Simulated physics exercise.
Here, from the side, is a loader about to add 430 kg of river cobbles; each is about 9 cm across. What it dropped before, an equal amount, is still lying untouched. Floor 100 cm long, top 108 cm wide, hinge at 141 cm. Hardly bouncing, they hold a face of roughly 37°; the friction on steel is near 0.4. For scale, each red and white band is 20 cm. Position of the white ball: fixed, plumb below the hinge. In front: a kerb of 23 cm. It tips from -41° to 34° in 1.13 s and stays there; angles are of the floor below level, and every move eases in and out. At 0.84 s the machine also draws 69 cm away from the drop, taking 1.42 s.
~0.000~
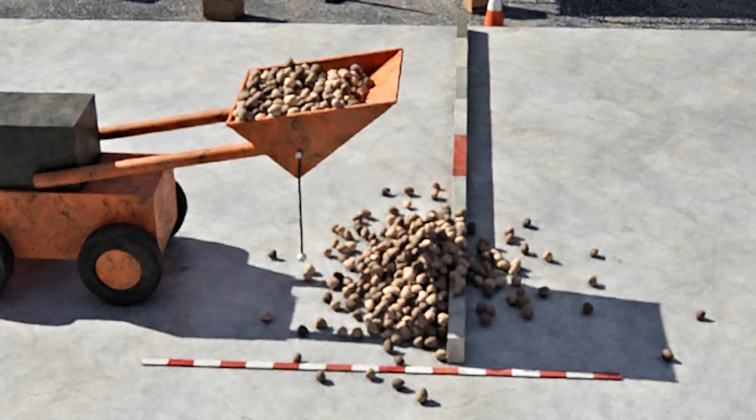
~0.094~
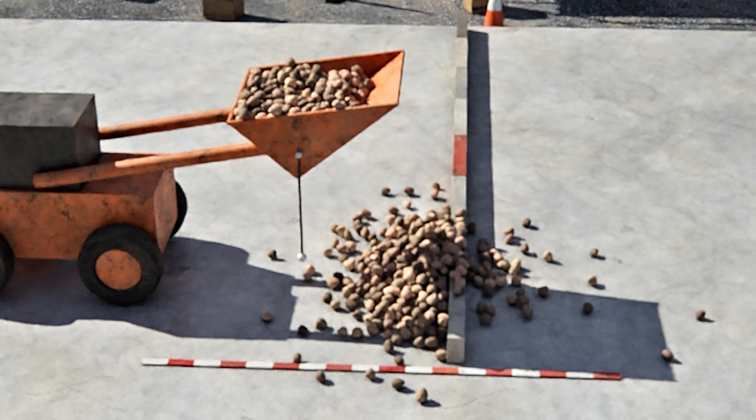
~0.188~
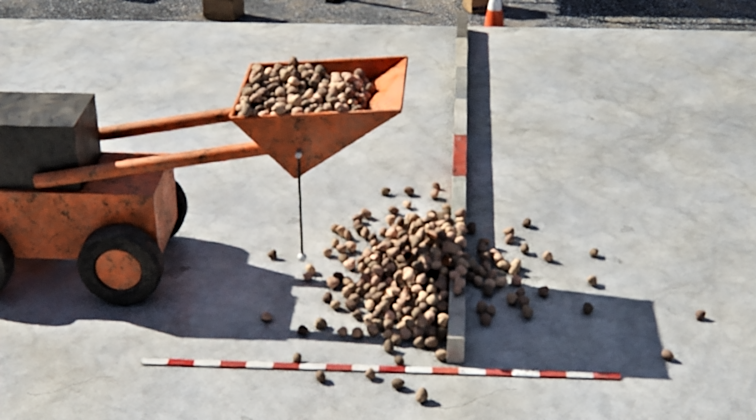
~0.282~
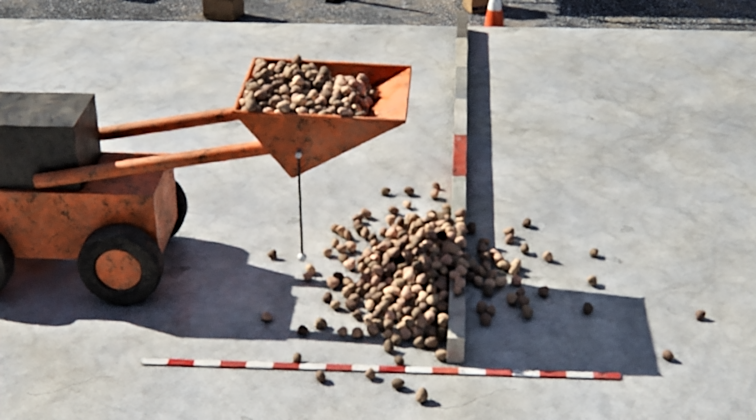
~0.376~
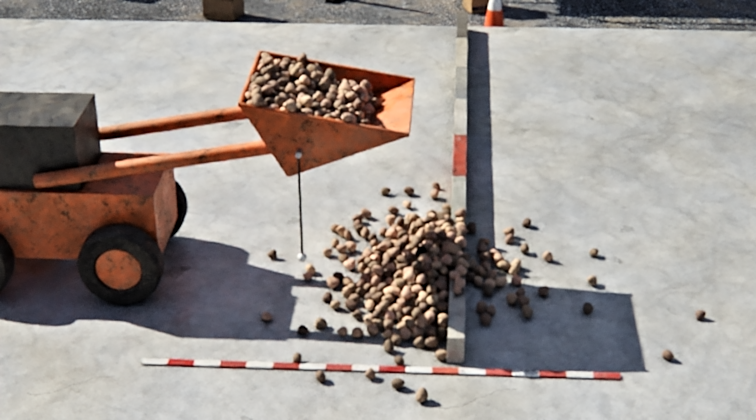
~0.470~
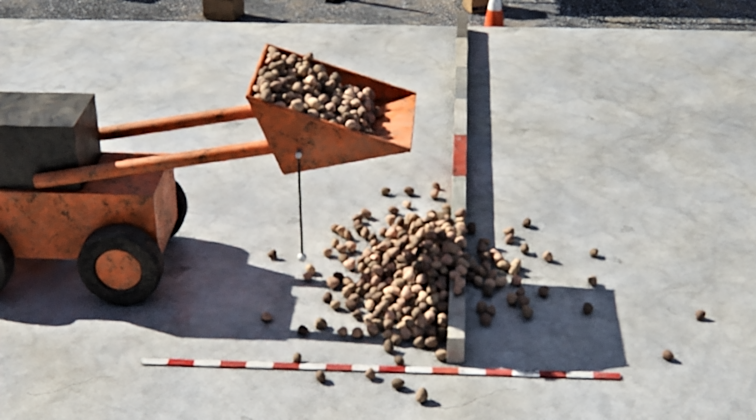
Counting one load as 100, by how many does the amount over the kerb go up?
By about 9 out of 100.
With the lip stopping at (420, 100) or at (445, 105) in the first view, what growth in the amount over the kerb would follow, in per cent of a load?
Roughly 25 and 50 per cent, in that order.
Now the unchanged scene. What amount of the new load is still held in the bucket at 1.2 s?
Roughly 60 per cent remains inside.
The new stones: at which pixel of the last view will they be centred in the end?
They end up centred around (392, 260).
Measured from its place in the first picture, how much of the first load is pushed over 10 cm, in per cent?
Some 15 percent, give or take.
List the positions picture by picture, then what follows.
In the first picture, lip at (396, 102), floor tilted -41°, highest stones at (310, 77). The earlier load is highest near (443, 248), 32 cm above ground level, 92 % on this side of the kerb, 8 % over the kerb.
In the second picture, the bucket is at -40°, its lip at (398, 104); the top of the load is at (311, 77); the stones move at 0.1 m/s on average.
In the third picture, lip at (401, 111), floor tilted -35°, highest stones at (285, 76); the stones move at 0.2 m/s on average.
In the fourth picture, lip at (406, 122), floor tilted -29°, highest stones at (285, 72); the stones move at 0.3 m/s on average.
In the fifth picture, lip at (409, 135), floor tilted -22°, highest stones at (274, 70); the stones move at 0.4 m/s on average.
In the sixth picture, the bucket is at -13°, its lip at (411, 151); the top of the load is at (274, 64); the stones move at 0.5 m/s on average.
After 0.9 s the floor is at 22°; in per cent of one load, 100 in the bucket, 92 on this side of the kerb, 8 over the kerb; the foremost stones are at (593, 283).
After 1.2 s the floor is at 34°; in per cent of one load, 62 in the bucket, 130 on this side of the kerb, 8 over the kerb; the foremost stones are at (593, 283).
After 2.7 s the floor is at 34°; in per cent of one load, 0 in the bucket, 183 on this side of the kerb, 17 over the kerb; the foremost stones are at (616, 286).
After 5.4 s the floor is at 34°; in per cent of one load, 0 in the bucket, 183 on this side of the kerb, 17 over the kerb; the foremost stones are at (616, 286). Net gain over the kerb, 9.
